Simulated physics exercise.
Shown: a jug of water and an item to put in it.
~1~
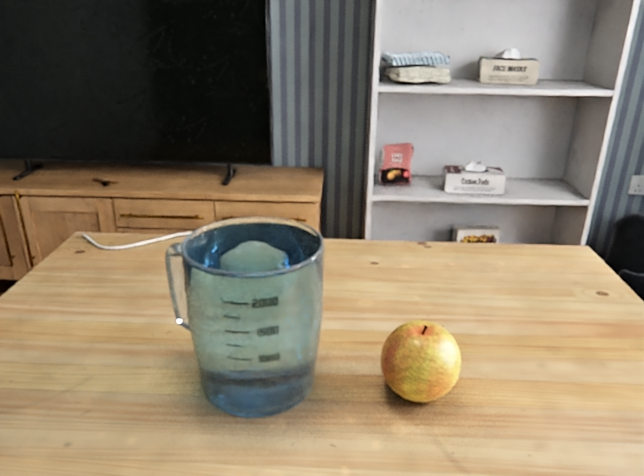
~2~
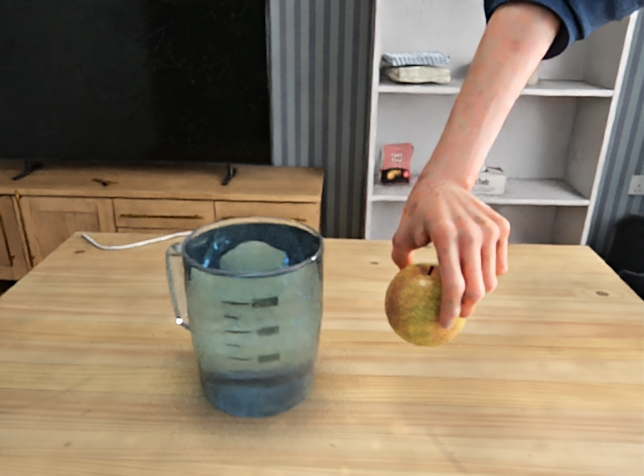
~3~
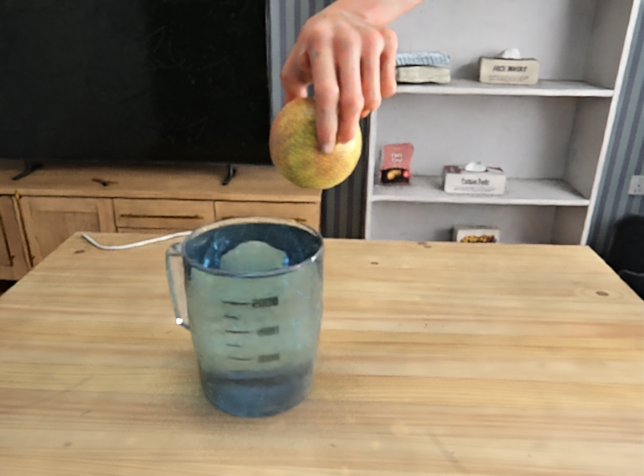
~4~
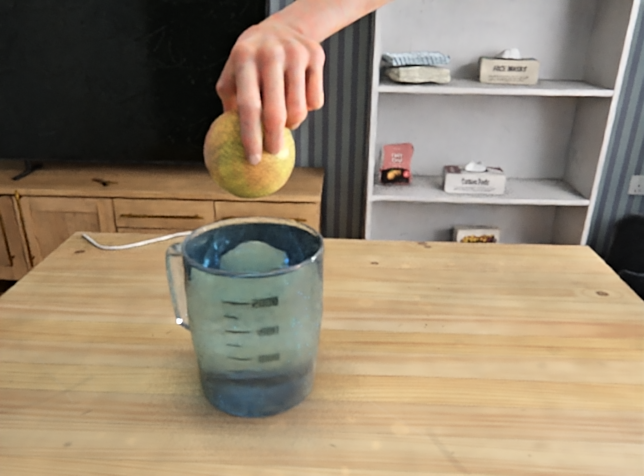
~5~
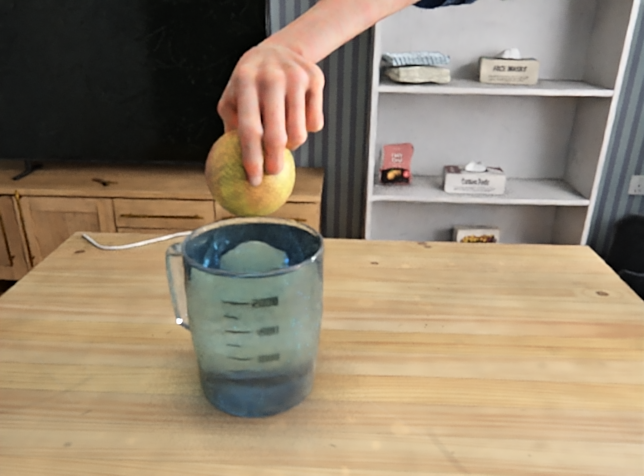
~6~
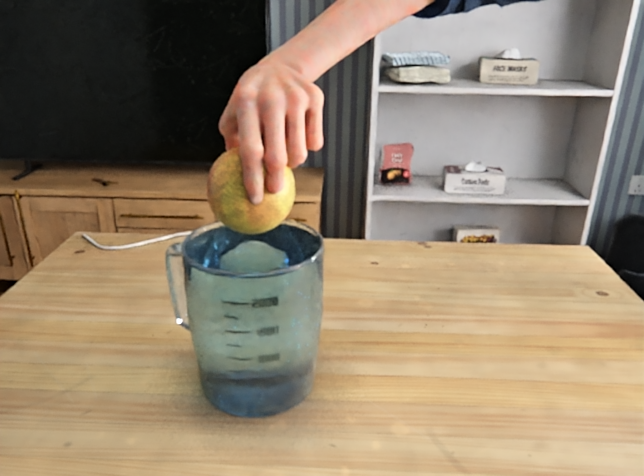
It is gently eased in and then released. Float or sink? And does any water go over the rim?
Once released it stays up top; meanwhile the jug pours over the edge.
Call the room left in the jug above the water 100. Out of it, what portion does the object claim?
Near 300 in a hundred.
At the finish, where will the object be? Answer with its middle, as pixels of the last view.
It winds up with its middle close to pixel (254, 259).
Shortly, the apple enters the water; the jug is full to the brim; the top is wet.
Then, the apple comes up again; the jug is full to the brim; the top is wet.
At the finish, the apple bobs at the top; the jug is full to the brim; the top is wet.
